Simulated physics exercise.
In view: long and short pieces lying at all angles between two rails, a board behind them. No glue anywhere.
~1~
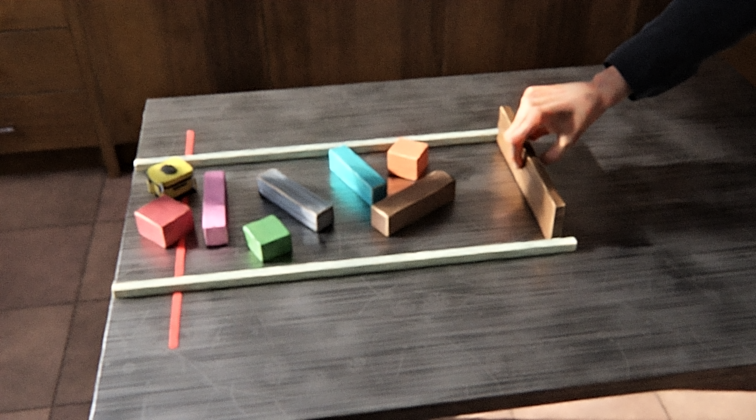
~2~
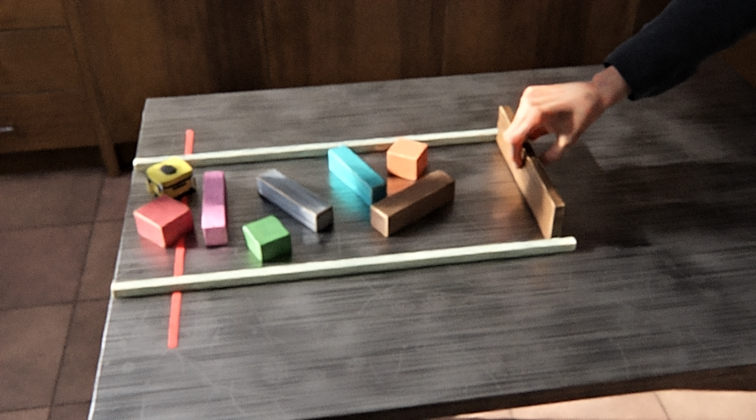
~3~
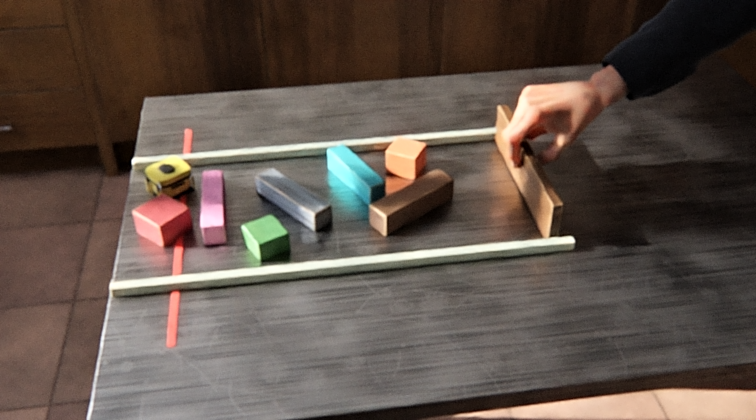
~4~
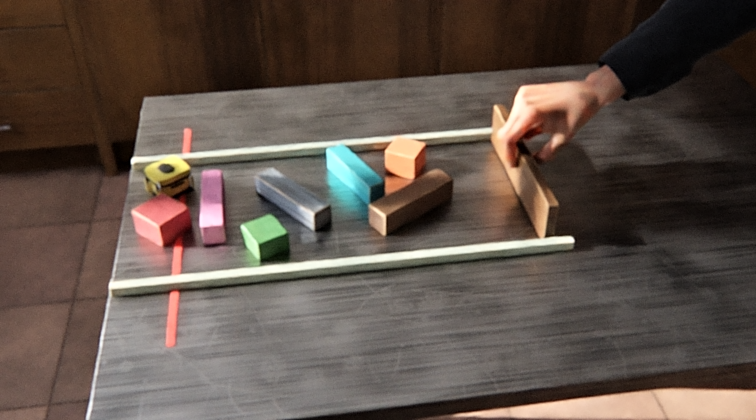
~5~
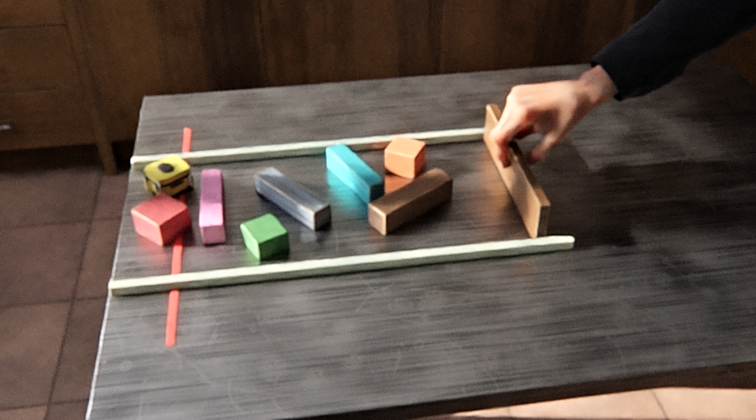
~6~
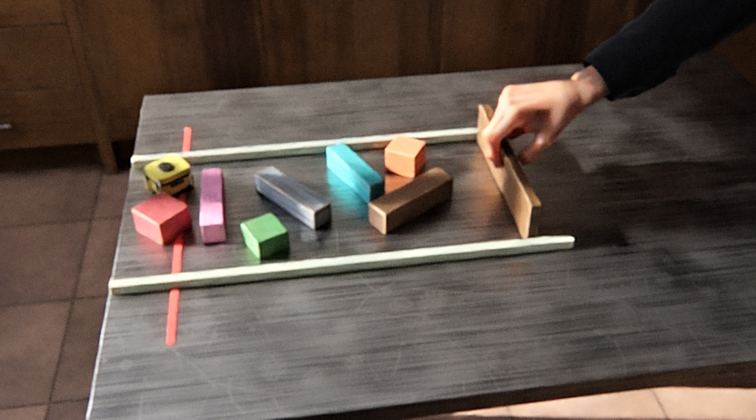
On a dark wooden tabletop, coloured blocks and bars lie at various angles between two pale rails, with a red tape line crossing near the left end. A hand grips an upright wooden board at the right, holds it nearly still at first, then slides it slightly left, without touching the pieces.
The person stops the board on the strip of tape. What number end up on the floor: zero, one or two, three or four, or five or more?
The number that fall off is three or four.
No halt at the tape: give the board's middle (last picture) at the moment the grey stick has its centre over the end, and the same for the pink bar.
For the grey stick at (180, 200), for the pink bar at (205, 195).
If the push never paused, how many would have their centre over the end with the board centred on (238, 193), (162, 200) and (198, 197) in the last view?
Past the end: 0, 6 and 3.
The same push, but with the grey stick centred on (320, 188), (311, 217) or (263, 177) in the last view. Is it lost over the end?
The grey stick goes over; holds on; comes down.
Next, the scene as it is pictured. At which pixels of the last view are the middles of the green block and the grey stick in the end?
About (127, 266), and the other about (120, 220).
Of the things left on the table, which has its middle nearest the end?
Foremost is the grey stick.
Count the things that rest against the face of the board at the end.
The number is 2.
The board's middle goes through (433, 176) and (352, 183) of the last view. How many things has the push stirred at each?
First 2, then 4.
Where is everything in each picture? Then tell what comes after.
Red block (165, 221); yellow case (172, 181); pink bar (216, 207); board (528, 170); tape (183, 221), in the first frame.
Yellow case (171, 180); brown stick (414, 203), in the second frame.
Pink bar (214, 206); turquoise stick (356, 175), in the third frame.
Red block (163, 220); green block (266, 237), in the fourth frame.
Yellow case (169, 179); orange block (405, 157), in the fifth frame.
Red block (163, 218); yellow case (169, 178); pink bar (213, 205); board (506, 169); tape (181, 218), in the sixth frame.
A little later, none off yet; red block at rest near (163, 218); yellow case at rest near (169, 178); pink bar at rest near (213, 205).
Next, none off yet; red block shifted about its own width near (116, 224); yellow case shifted a little near (151, 176); pink bar shifted about its own width near (148, 218).
When it is over, the number that fall off is three or four; down, pink bar, yellow case and red block.
